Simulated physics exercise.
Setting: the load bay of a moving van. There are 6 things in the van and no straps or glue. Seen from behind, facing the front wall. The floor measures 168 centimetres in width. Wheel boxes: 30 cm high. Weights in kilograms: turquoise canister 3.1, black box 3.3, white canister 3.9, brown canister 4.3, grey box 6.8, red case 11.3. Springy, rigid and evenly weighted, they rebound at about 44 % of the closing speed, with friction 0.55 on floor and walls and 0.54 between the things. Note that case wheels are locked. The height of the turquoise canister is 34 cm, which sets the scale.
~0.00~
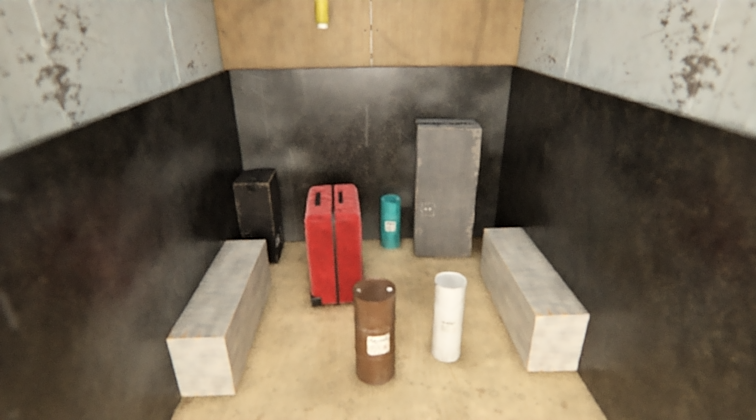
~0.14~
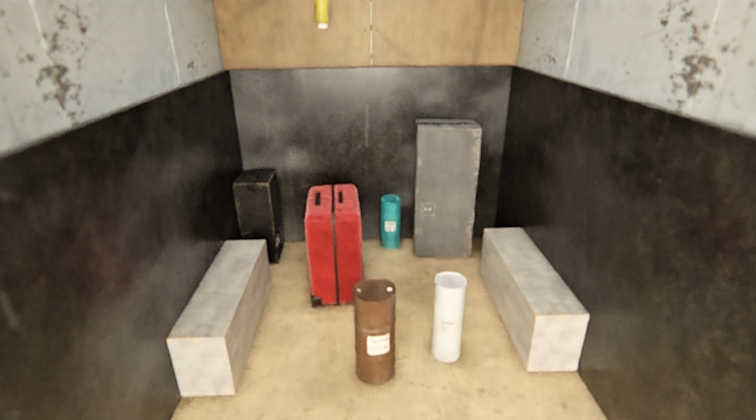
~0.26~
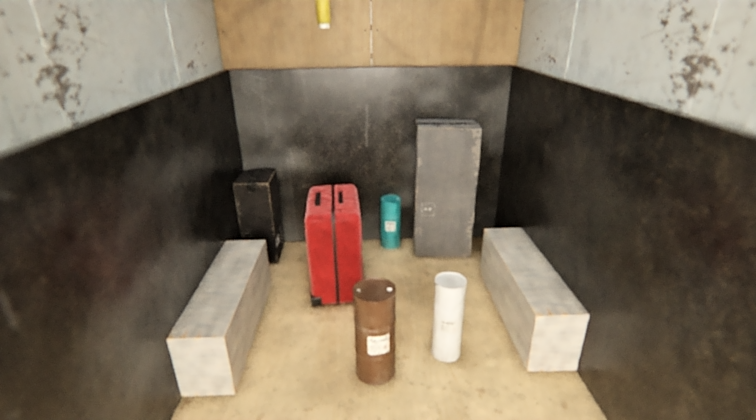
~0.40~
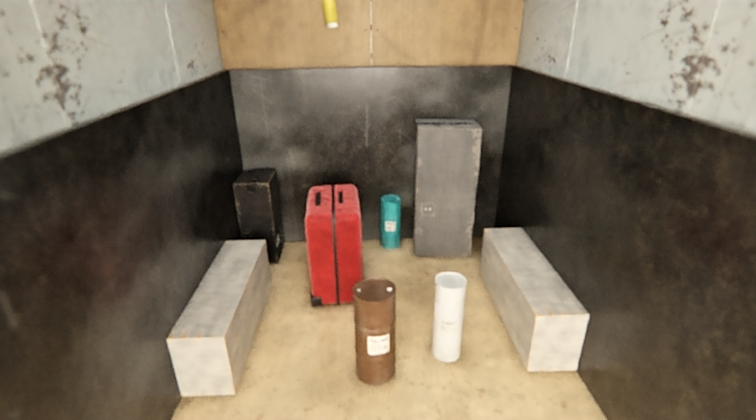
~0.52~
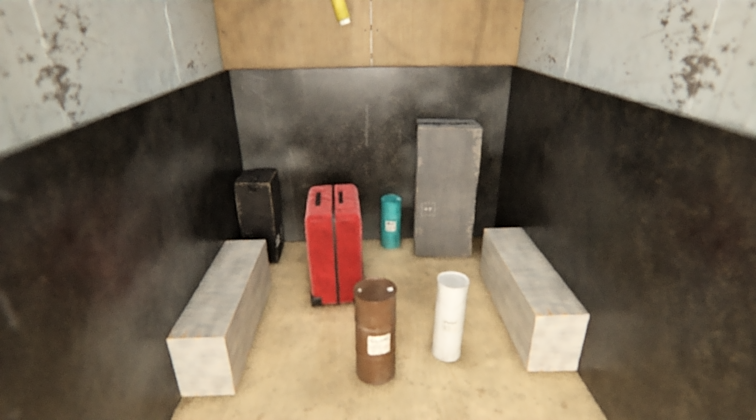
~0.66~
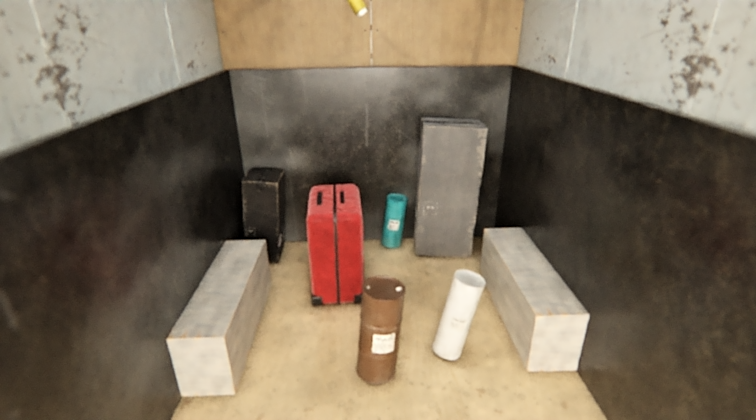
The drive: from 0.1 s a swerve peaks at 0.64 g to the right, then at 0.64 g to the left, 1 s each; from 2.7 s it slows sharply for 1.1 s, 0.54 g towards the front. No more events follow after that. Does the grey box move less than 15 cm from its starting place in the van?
I expect it to pass the limit.
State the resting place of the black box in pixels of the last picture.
In the last view, its centre sits near (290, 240).
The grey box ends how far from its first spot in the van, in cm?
Roughly 46 centimetres.
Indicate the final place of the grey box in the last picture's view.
It settles at around (371, 192).
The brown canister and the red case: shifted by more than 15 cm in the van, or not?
First the brown canister: It departs its position; then the red case: It stays in position.
Around 1.06 s, load feels 0.05 g right; grey box at 12° to upright near (460, 185); black box at 70° to upright; brown canister at 62° to upright.
Around 1.66 s, load feels 0.57 g left; grey box at 33° to upright near (402, 185); brown canister on its side; black box on its side.
Around 3.16 s, load feels 0.54 g forwards; grey box at 51° to upright near (371, 192); white canister on its side; brown canister on its side.
Finally (4.5 s), on their side or leaning hard in the van, turquoise canister, black box, white canister, brown canister and grey box; the last one still in place (within 15 cm). In the last view, grey box near (371, 192).
